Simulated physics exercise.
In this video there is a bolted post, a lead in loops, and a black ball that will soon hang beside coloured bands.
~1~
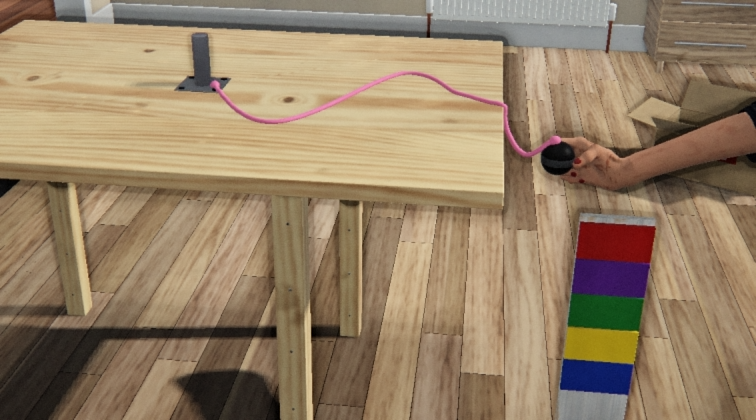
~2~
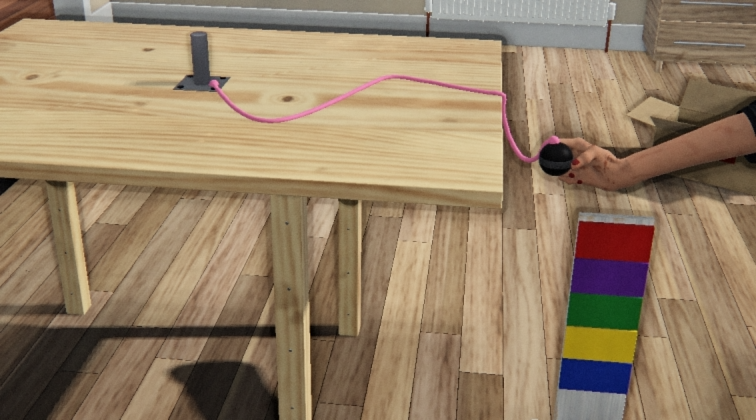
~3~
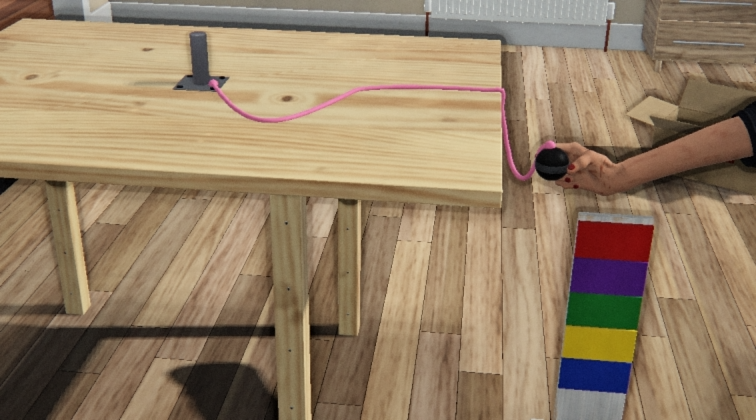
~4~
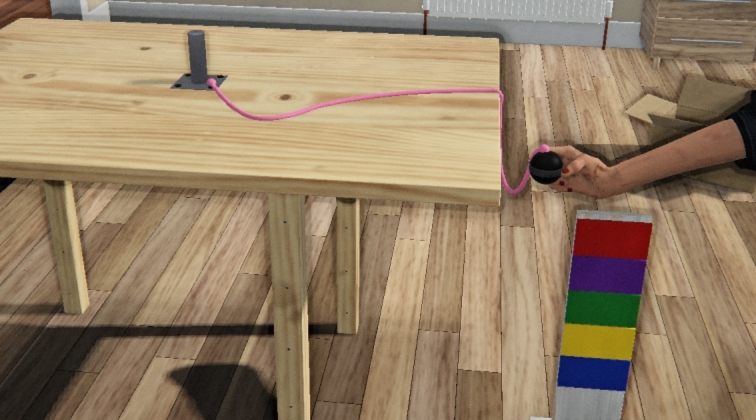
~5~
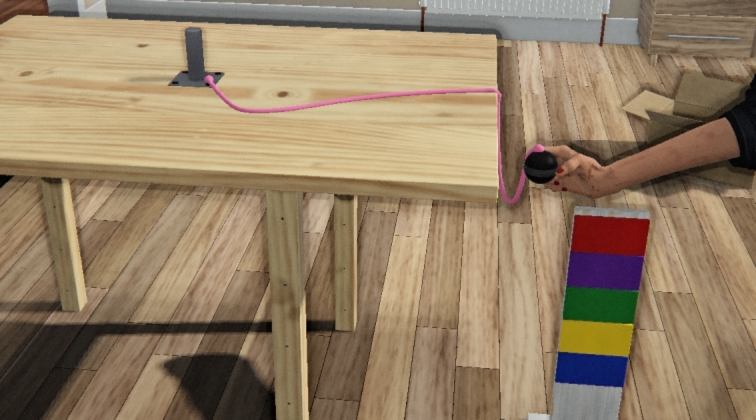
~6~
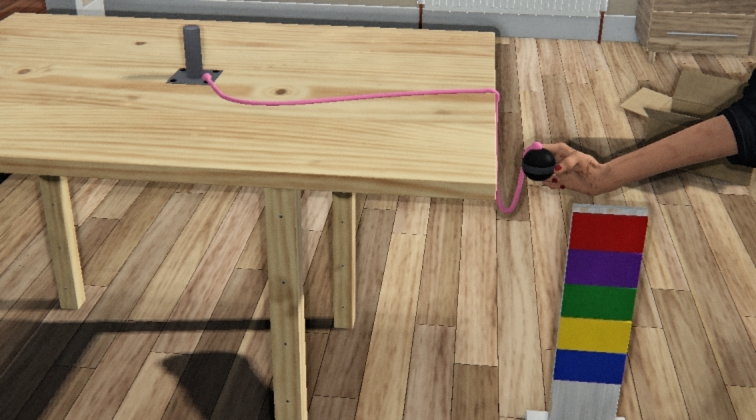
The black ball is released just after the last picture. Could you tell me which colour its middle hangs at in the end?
Its middle hangs at blue.
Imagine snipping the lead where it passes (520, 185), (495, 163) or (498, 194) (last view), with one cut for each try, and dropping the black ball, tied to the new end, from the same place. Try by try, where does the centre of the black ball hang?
In that order: (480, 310), (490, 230) and (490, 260).
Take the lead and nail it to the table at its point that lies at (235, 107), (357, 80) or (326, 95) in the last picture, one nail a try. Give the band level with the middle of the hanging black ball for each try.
In sequence it's yellow, then purple, and lastly green.
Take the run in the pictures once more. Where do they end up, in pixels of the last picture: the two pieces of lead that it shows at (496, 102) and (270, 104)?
One finishes at (492, 142) and the other at (320, 81).
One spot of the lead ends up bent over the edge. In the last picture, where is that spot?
Look near (450, 92).
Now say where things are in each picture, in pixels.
Black ball (558, 158); red (616, 244); purple (611, 279); green (606, 313); yellow (601, 346); blue (596, 378), in the first picture.
Black ball (556, 159); lead through (226, 99) (290, 119) (358, 90) (430, 82) (504, 117), in the second picture.
Black ball (552, 164), in the third picture.
Black ball (546, 167); lead through (224, 98) (288, 116) (380, 96) (476, 91) (500, 166), in the fourth picture.
Black ball (541, 167), in the fifth picture.
Black ball (539, 165); lead through (219, 93) (305, 103) (411, 94) (496, 109) (499, 201), in the sixth picture.
Early on, ball near (522, 336); level with yellow.
Midway, ball near (457, 325); level with blue.
Near the end, ball near (487, 334); level with blue.
Finally, ball near (476, 334); level with blue. The blue one.
